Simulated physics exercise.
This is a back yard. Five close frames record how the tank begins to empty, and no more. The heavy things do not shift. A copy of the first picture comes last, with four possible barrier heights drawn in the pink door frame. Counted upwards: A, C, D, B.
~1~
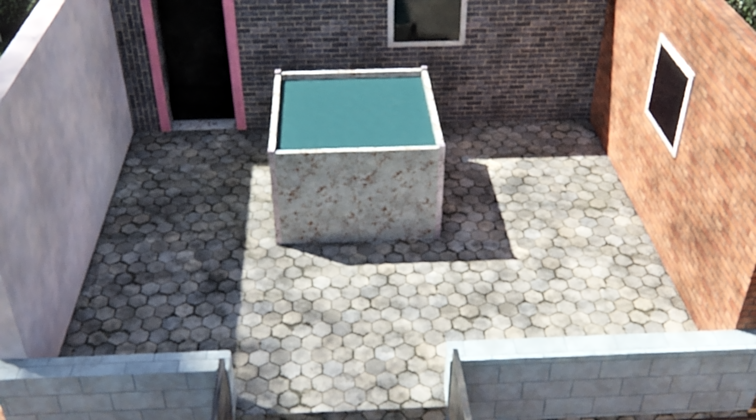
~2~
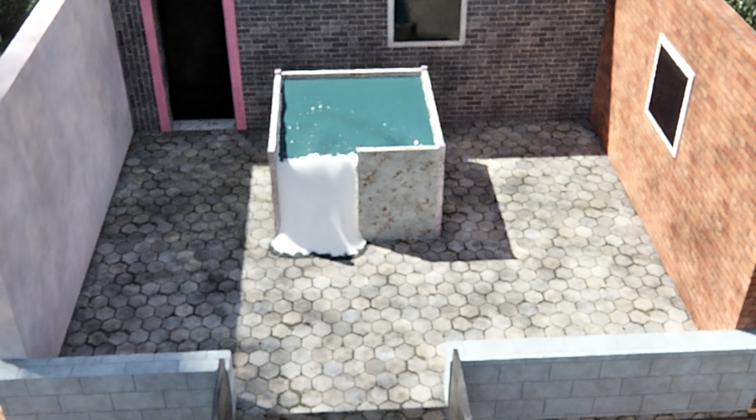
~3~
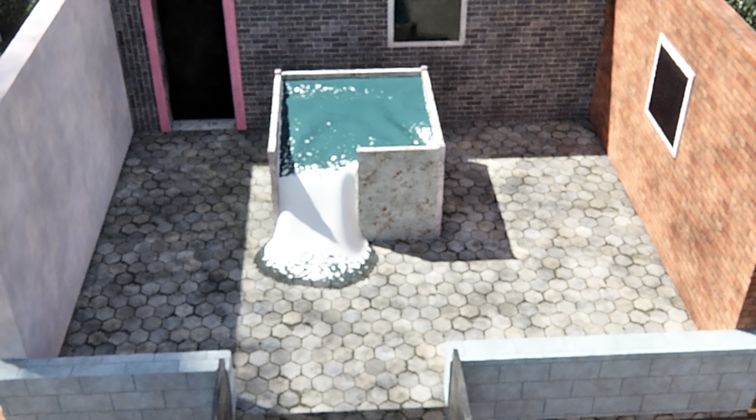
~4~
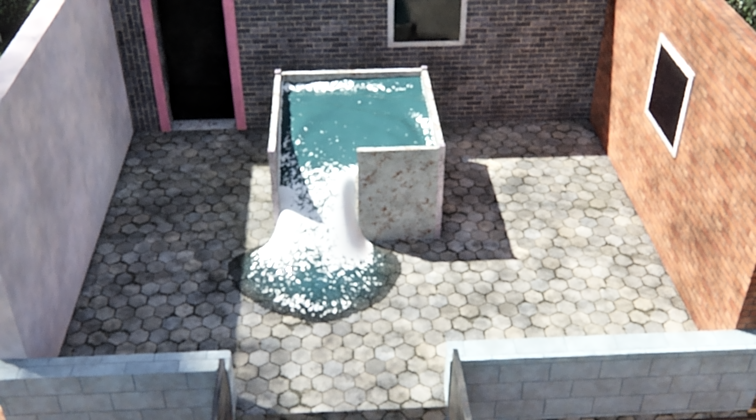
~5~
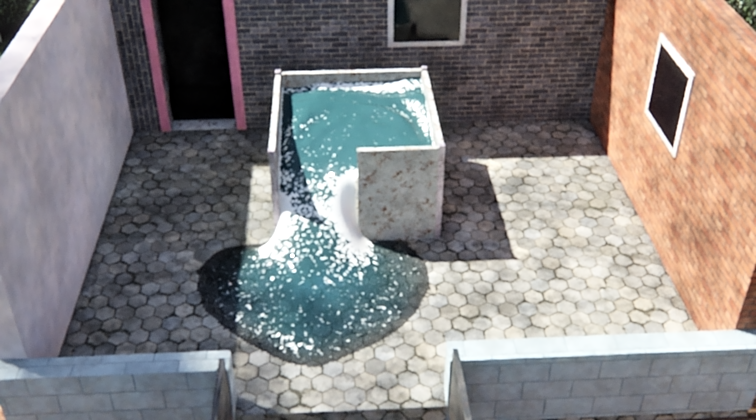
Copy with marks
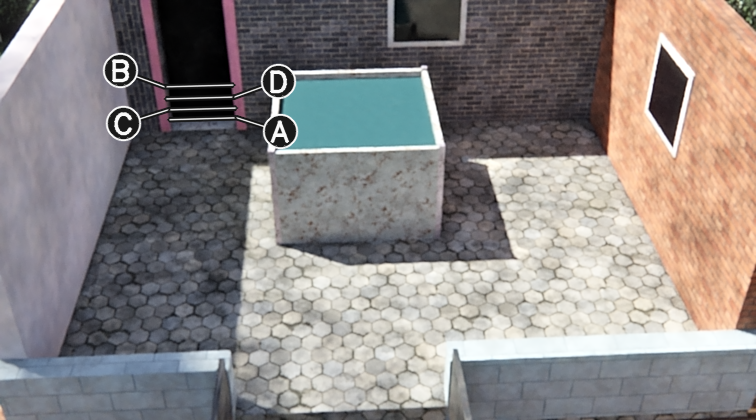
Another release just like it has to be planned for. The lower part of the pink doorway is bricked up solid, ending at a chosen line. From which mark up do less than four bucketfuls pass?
Go for A.
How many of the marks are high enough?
All four.
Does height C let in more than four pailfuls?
No, not at all.
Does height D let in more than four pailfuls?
No, that is safe.
On the marked copy, A at (203, 118); B at (198, 85); C at (201, 108); D at (200, 97); from the bottom up A, C, D, B.
With A, a splash gets over, under a bucket.
With B, nothing gets over.
With C, nothing gets over.
With D, nothing gets over.
